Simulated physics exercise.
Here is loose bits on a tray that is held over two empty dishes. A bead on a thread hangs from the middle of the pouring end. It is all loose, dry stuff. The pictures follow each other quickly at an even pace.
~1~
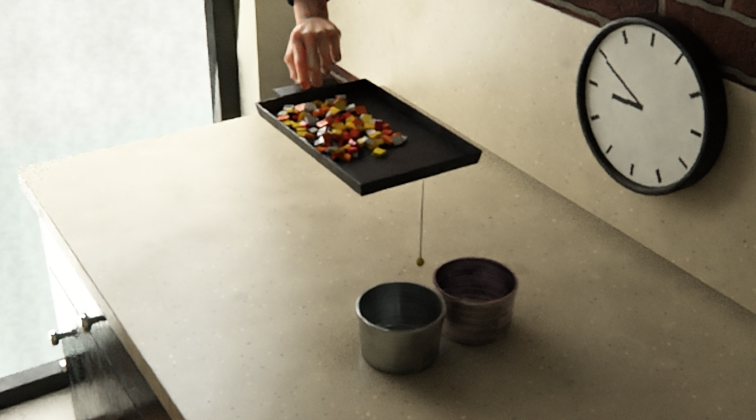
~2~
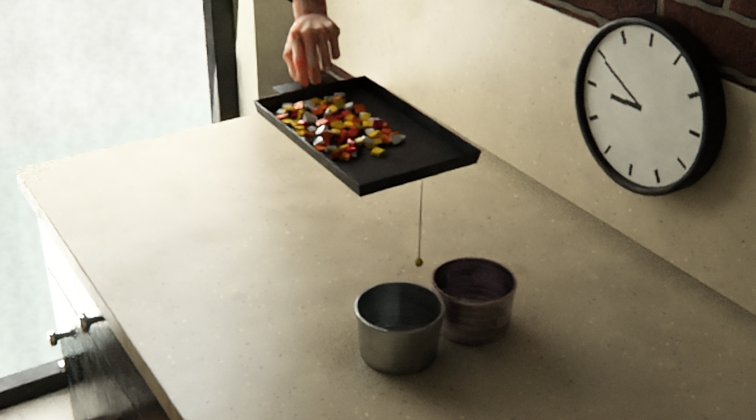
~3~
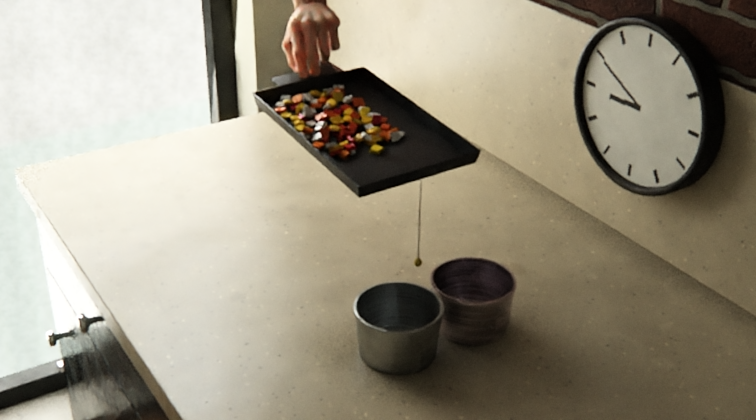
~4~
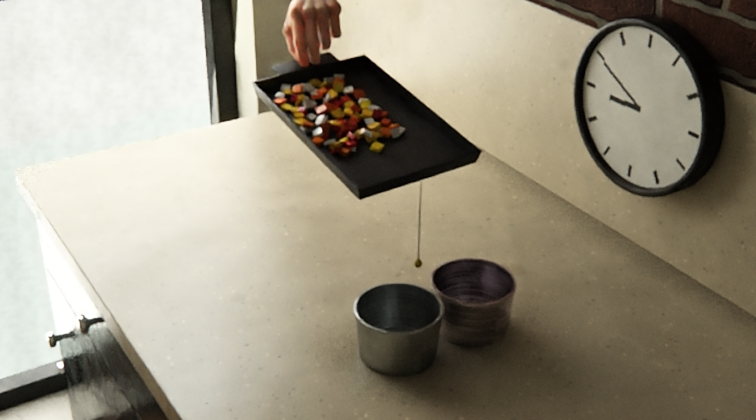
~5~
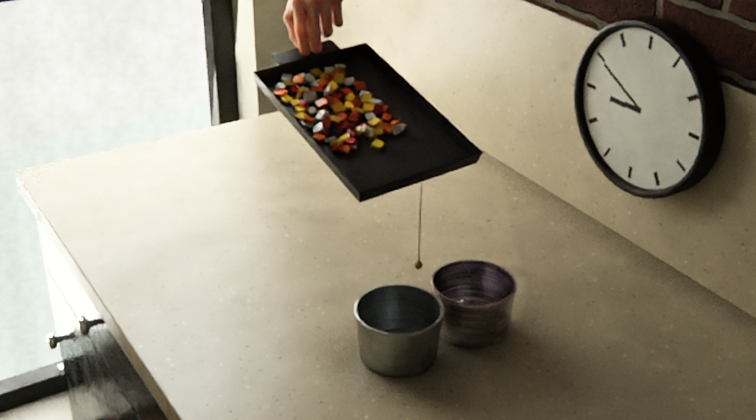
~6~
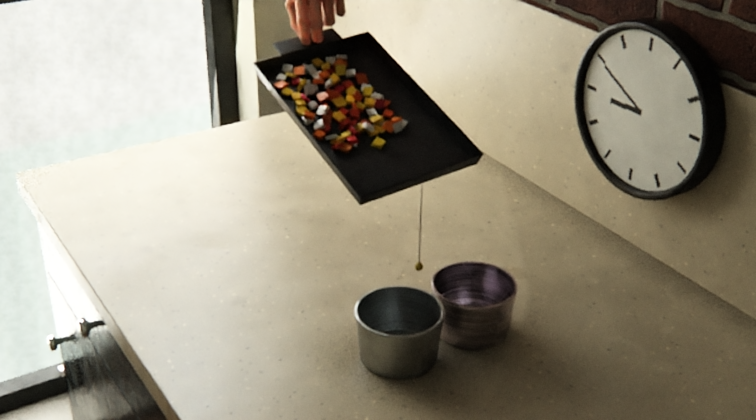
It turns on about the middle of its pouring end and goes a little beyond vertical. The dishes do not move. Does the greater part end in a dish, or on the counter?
They take over half between them.
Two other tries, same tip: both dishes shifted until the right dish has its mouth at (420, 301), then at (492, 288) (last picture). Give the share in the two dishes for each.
First some 80, then 70 per cent.
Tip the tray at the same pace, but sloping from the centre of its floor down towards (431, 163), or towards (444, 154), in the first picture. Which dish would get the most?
First the right dish, then right.
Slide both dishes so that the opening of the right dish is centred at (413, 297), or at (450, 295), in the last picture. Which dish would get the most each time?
In turn: The right dish; left.
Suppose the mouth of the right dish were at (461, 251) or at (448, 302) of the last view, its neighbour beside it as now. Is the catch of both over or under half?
In turn: Below a half; the larger part.
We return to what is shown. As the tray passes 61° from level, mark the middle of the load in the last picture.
Around (384, 176).
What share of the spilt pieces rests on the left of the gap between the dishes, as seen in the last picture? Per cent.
Near 80 %.
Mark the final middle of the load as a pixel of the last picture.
Around (396, 348).
Soon after the last picture, tray tipped steeply; nearly all on the tray; a small part in the air.
A little later, tray tipped past a quarter turn; about a third on the tray; about a third in the left dish; a stray few in the right dish; a small part outside both; a small part in the air.
Later still, tray tipped past a quarter turn; most in the left dish; a small part in the right dish; about a quarter outside both.
At rest, tray tipped past a quarter turn; most in the left dish; a small part in the right dish; about a quarter outside both.
